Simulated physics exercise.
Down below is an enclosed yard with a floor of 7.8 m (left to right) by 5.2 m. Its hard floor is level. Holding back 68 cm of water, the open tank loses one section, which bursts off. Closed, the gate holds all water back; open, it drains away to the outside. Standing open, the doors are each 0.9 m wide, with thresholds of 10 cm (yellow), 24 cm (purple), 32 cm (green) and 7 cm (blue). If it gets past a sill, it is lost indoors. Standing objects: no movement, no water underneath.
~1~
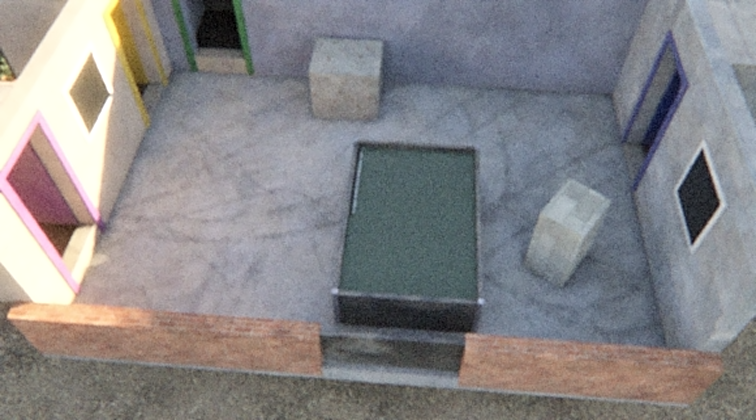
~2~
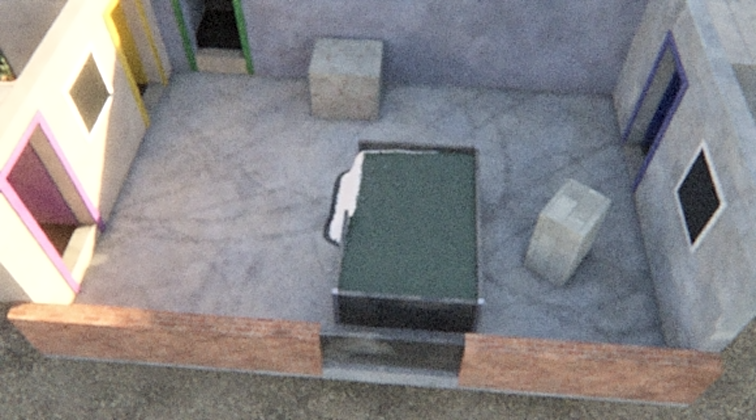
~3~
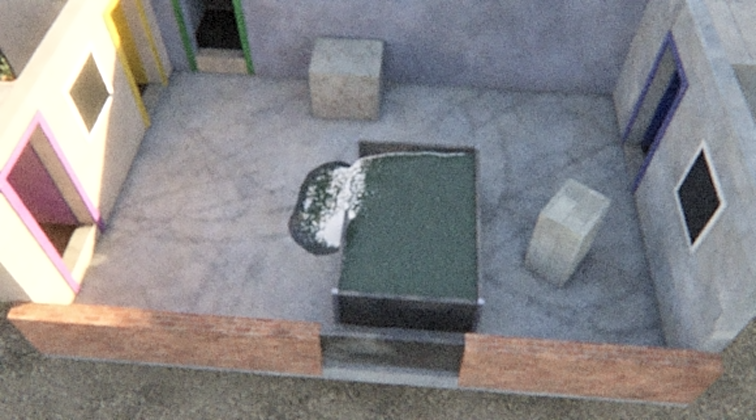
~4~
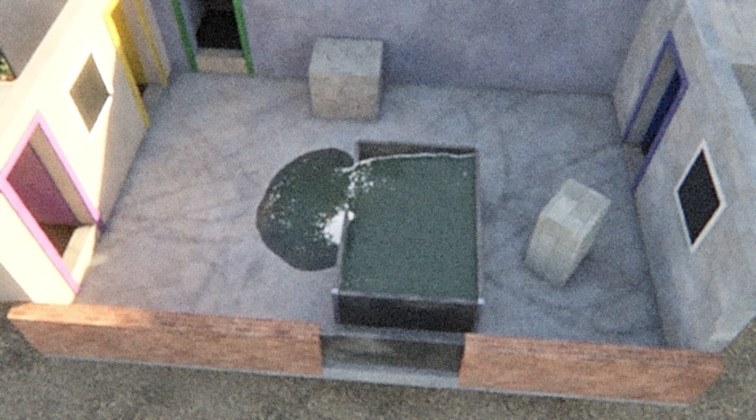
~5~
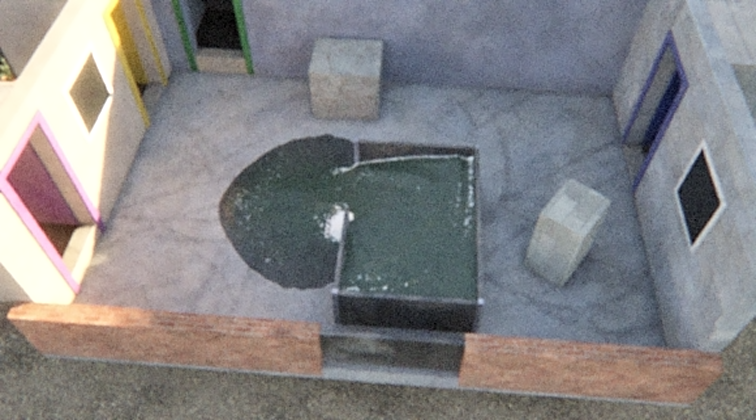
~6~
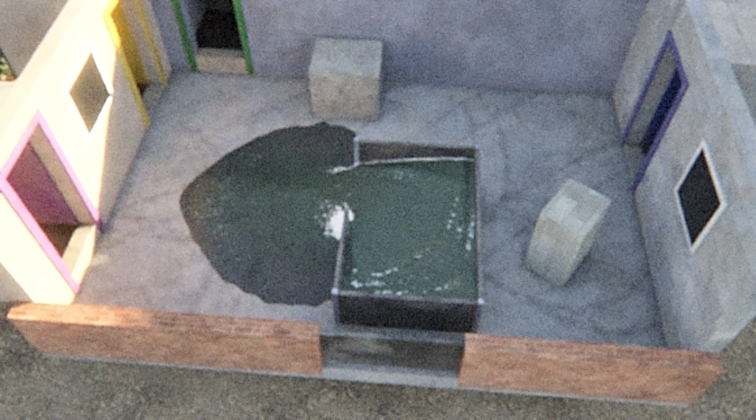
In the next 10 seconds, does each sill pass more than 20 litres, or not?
The yellow door does. The purple door does not. The green door does not. The blue door does not.
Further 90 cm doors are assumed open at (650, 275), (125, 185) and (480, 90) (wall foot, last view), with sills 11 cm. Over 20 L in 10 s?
Note, doorways in listed order: Stays short, goes beyond, stays short.
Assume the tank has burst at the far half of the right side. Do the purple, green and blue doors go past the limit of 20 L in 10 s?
Compared with the limit, purple is lower, green is lower and blue is higher.
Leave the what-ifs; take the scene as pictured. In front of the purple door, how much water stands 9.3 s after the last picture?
Close to 12.5 cm of depth.
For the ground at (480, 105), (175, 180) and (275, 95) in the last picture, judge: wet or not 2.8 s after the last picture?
Well, the first is untouched by it, the next drenched, the last drenched.
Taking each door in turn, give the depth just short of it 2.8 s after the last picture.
Yellow 23 cm, purple 19 cm, green 21 cm, blue 0 cm.
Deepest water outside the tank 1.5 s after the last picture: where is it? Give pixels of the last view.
The spot is near (170, 75) in the last view.
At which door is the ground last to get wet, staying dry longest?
Last: Blue.
Then, 0.7 s after the last picture water covers 35 % of the floor and is deepest (38 cm) near (346, 196); yellow door not reached, purple door 11 cm at the sill, 0 L in, green door not reached, blue door not reached.
Then, 1.5 s after the last picture water covers 45 % of the floor and is deepest (44 cm) near (170, 75); yellow door 21 cm at the sill, 15 L in, purple door 22 cm at the sill, 0 L in, green door 17 cm at the sill, 0 L in, blue door not reached.
Then, 2.8 s after the last picture water covers 45 % of the floor and is deepest (24 cm) near (61, 330); yellow door 23 cm at the sill, 84 L in, purple door 19 cm at the sill, 0 L in, green door 21 cm at the sill, 0 L in, blue door not reached.
Then, 5.3 s after the last picture water covers 60 % of the floor and is deepest (18 cm) near (61, 330); yellow door 14 cm at the sill, 132 L in, purple door 14 cm at the sill, 0 L in, green door 12 cm at the sill, 0 L in, blue door not reached.
Then, 9.3 s after the last picture water covers 90 % of the floor and is deepest (14 cm) near (331, 300); yellow door 9 cm at the sill, 165 L in, purple door 13 cm at the sill, 0 L in, green door 9 cm at the sill, 0 L in, blue door 7 cm at the sill, 0 L in.
